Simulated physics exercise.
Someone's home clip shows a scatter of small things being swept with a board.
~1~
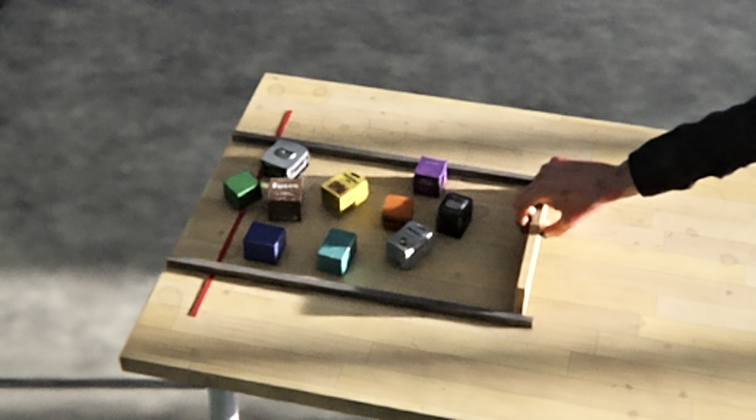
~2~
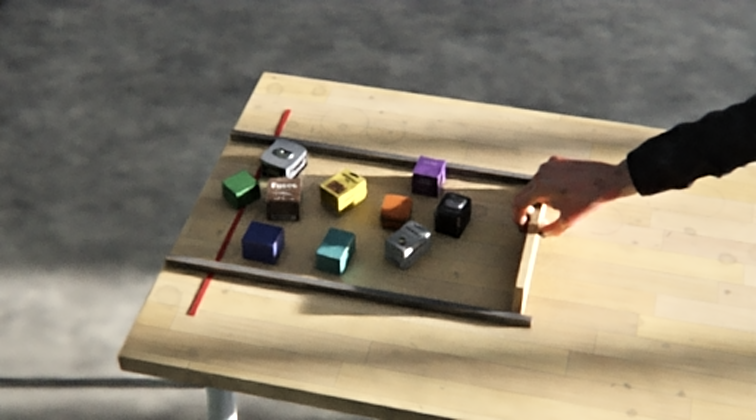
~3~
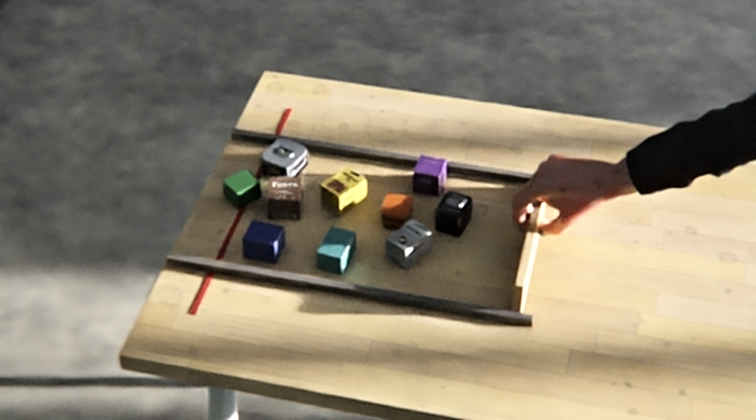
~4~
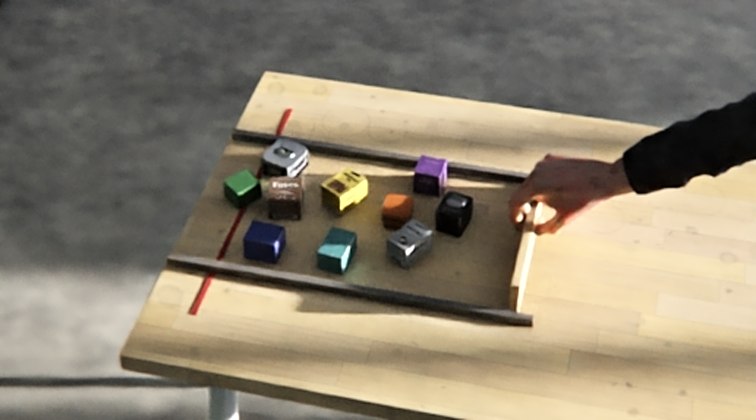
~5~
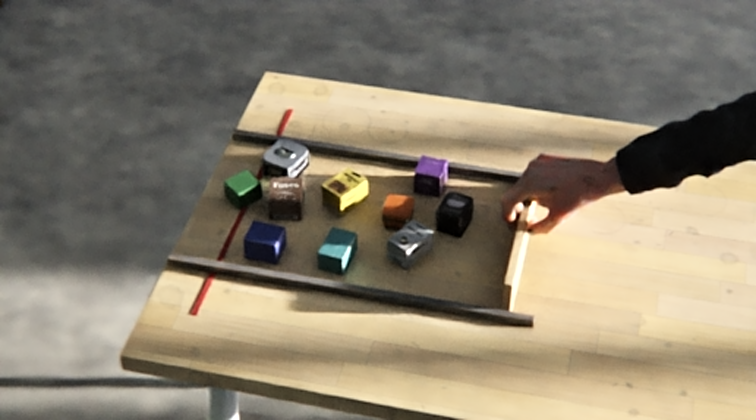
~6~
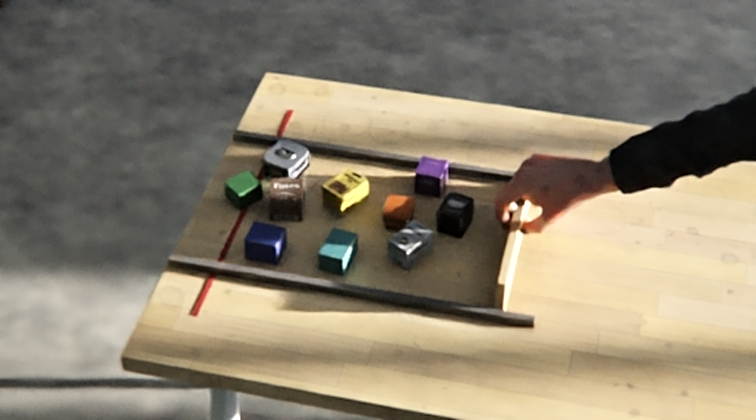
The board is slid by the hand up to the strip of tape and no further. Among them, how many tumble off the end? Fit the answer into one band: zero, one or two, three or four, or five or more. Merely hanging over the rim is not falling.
I would say three or four.
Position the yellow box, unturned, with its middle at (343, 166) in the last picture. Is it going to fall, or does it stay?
The yellow box holds its place.
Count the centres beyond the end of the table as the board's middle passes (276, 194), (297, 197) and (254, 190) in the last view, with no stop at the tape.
Going through the three positions, you'd get 1, 1 and 3.
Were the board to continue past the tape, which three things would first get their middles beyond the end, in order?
Order: Green block, then brown box, then blue block.
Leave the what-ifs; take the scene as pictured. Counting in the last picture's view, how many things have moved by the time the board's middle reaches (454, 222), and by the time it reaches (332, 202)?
Counts: 1, 10.
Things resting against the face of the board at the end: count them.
Contact count: 3.
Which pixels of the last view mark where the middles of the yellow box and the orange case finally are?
First object about (219, 165); second object about (207, 191).
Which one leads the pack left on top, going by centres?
Nearest at the end: The grey case.
Soon after, none off yet; green block at rest near (244, 190); grey case at rest near (286, 162); blue block at rest near (266, 243).
After that, none off yet; green block displaced about its own width near (223, 191); grey case displaced a little near (272, 155); blue block displaced about its own width near (240, 242).
In the end, the number that fall off is three or four; gone, brown box, blue block and green block.
